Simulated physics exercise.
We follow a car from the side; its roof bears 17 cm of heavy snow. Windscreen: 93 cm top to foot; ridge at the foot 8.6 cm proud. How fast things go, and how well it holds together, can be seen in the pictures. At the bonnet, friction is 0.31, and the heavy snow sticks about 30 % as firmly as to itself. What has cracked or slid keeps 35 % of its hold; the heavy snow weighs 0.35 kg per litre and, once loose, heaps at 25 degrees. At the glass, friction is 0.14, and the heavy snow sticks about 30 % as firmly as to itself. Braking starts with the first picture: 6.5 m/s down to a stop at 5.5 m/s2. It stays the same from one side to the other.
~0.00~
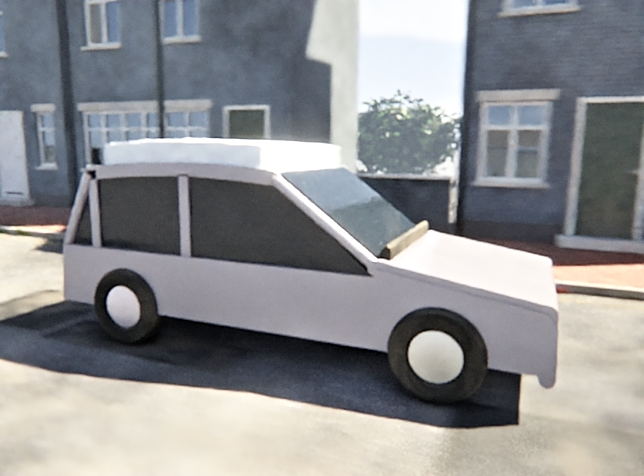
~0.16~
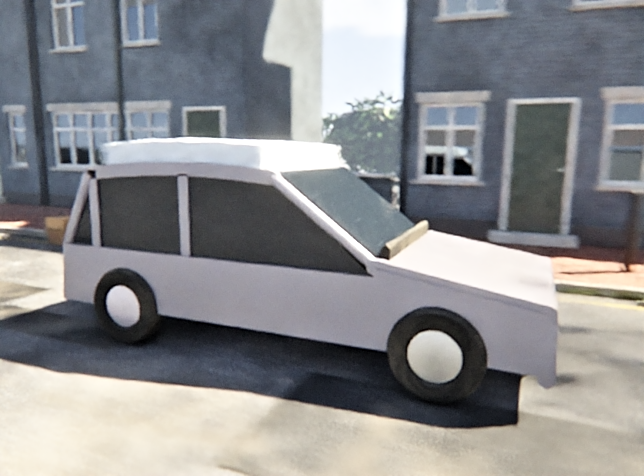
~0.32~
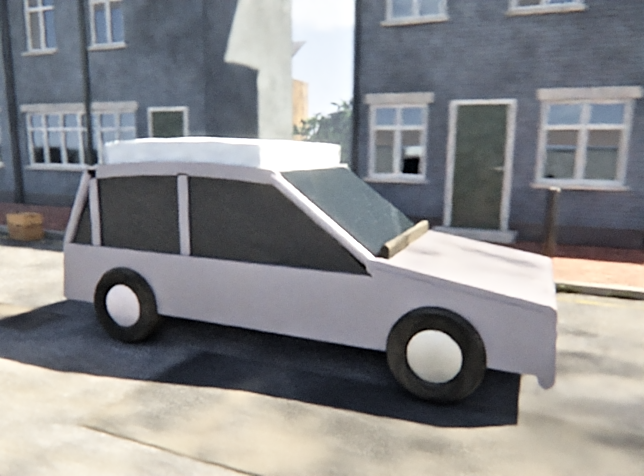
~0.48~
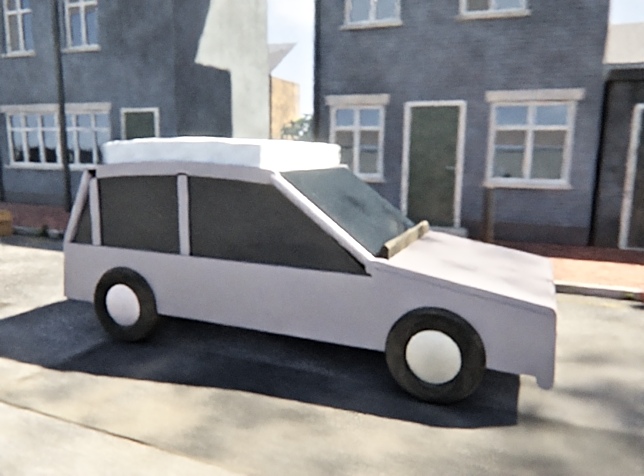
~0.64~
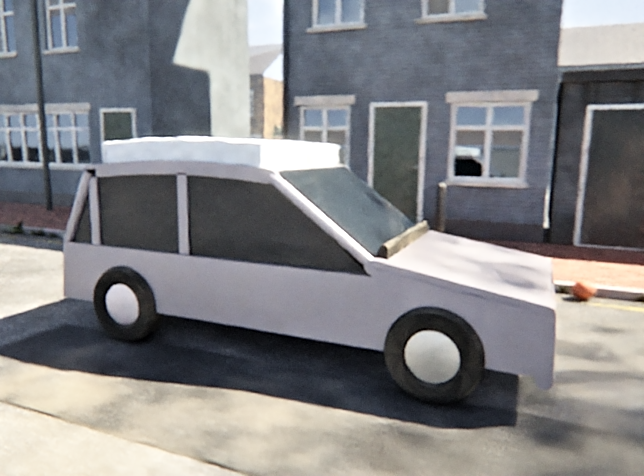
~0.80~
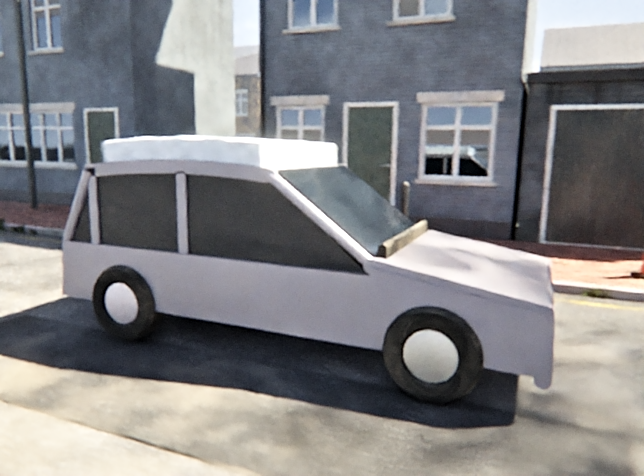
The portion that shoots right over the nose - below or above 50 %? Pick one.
Below.
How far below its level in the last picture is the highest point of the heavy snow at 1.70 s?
I'd say near 0 centimetres.
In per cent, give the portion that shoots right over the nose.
0 %.
By 1.21 s, all of the snow is on the roof, none on the glass, none on the bonnet and none has gone off the nose.
By 1.70 s, all of the snow is on the roof, none on the glass, none on the bonnet and none has gone off the nose.
By 2.19 s, all of the snow is on the roof, none on the glass, none on the bonnet and none has gone off the nose.
By 2.68 s, all of the snow is on the roof, none on the glass, none on the bonnet and none has gone off the nose.
By 2.78 s, at the end, all of the snow is on the roof, none on the glass, none on the bonnet and none has gone off the nose.
